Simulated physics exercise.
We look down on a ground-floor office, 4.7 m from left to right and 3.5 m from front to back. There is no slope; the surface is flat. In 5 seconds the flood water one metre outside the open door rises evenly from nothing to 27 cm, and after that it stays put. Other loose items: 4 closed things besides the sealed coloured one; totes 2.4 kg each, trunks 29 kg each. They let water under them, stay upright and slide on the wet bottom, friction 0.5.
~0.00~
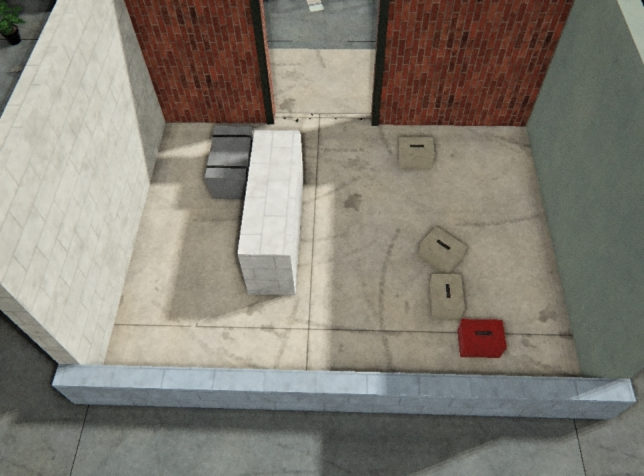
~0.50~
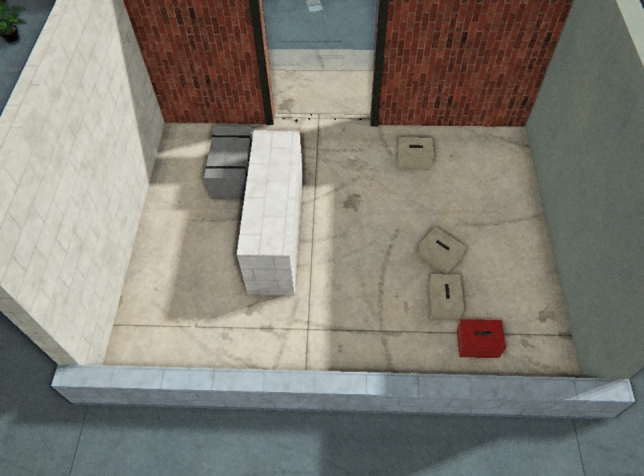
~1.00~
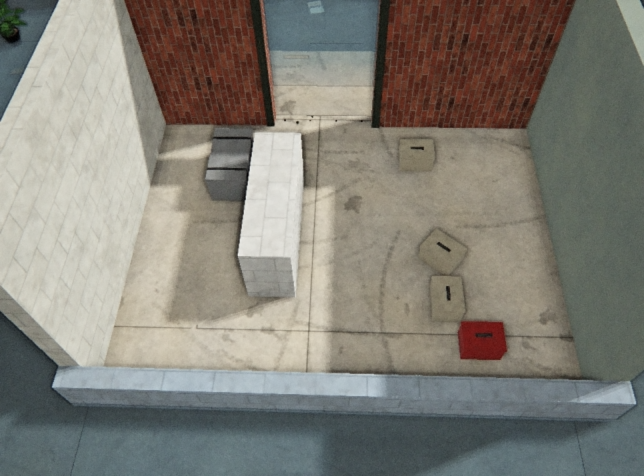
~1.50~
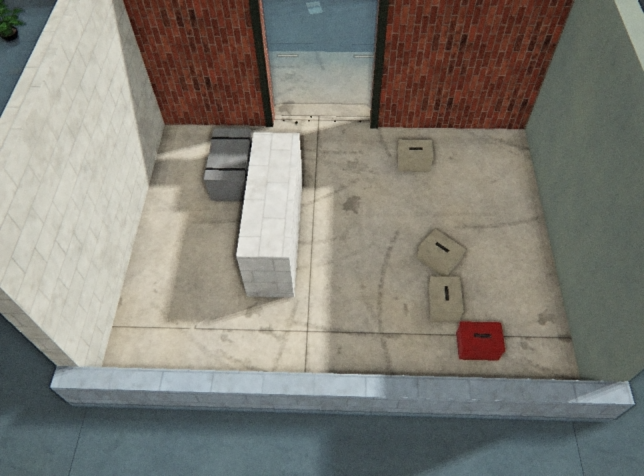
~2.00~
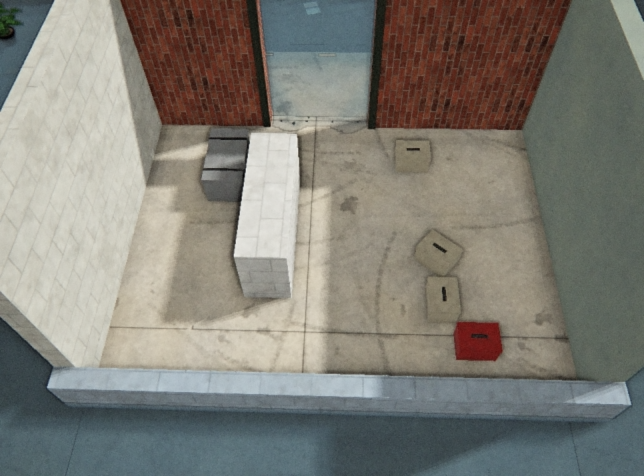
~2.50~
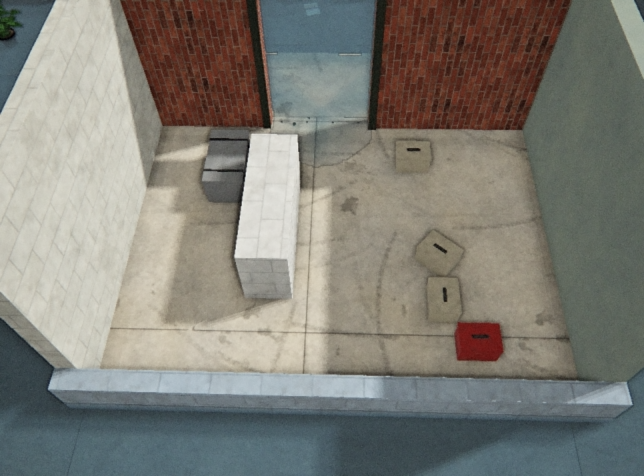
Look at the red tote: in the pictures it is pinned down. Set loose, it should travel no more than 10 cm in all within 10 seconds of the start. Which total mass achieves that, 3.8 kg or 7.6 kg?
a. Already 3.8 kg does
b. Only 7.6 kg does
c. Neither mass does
Answer: C.
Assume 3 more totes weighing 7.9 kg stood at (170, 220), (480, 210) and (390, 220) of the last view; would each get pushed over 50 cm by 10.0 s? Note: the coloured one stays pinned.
In turn: More, under, past it.
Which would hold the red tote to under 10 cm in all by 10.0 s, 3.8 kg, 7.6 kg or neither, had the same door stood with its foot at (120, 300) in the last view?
In that case both options fail.
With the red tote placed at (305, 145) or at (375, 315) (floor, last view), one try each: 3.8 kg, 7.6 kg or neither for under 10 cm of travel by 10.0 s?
The first time both options come up short; the second time both options come up short.
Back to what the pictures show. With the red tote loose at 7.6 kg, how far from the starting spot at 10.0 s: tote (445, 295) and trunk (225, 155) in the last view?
200 cm, 80 cm.
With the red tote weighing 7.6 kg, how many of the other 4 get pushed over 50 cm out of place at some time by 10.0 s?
I get 3.
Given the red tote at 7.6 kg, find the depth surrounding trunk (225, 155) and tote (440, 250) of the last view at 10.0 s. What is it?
Around 9 cm and 15 cm.
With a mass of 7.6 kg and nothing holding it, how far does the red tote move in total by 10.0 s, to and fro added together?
250 cm.
After 3.5 s the red tote would be 0 cm from its start with 3.8 kg and 0 cm from its start with 7.6 kg; 0 cm of water round it then.
After 4.5 s the red tote would be 0 cm from its start with 3.8 kg and 0 cm from its start with 7.6 kg; 0 cm of water round it then.
After 7.0 s the red tote would be 70 cm from its start with 3.8 kg and 64 cm from its start with 7.6 kg; 13 cm of water round it then.
After 10.0 s the red tote would be 48 cm from its start with 3.8 kg and 152 cm from its start with 7.6 kg; 12 cm of water round it then.
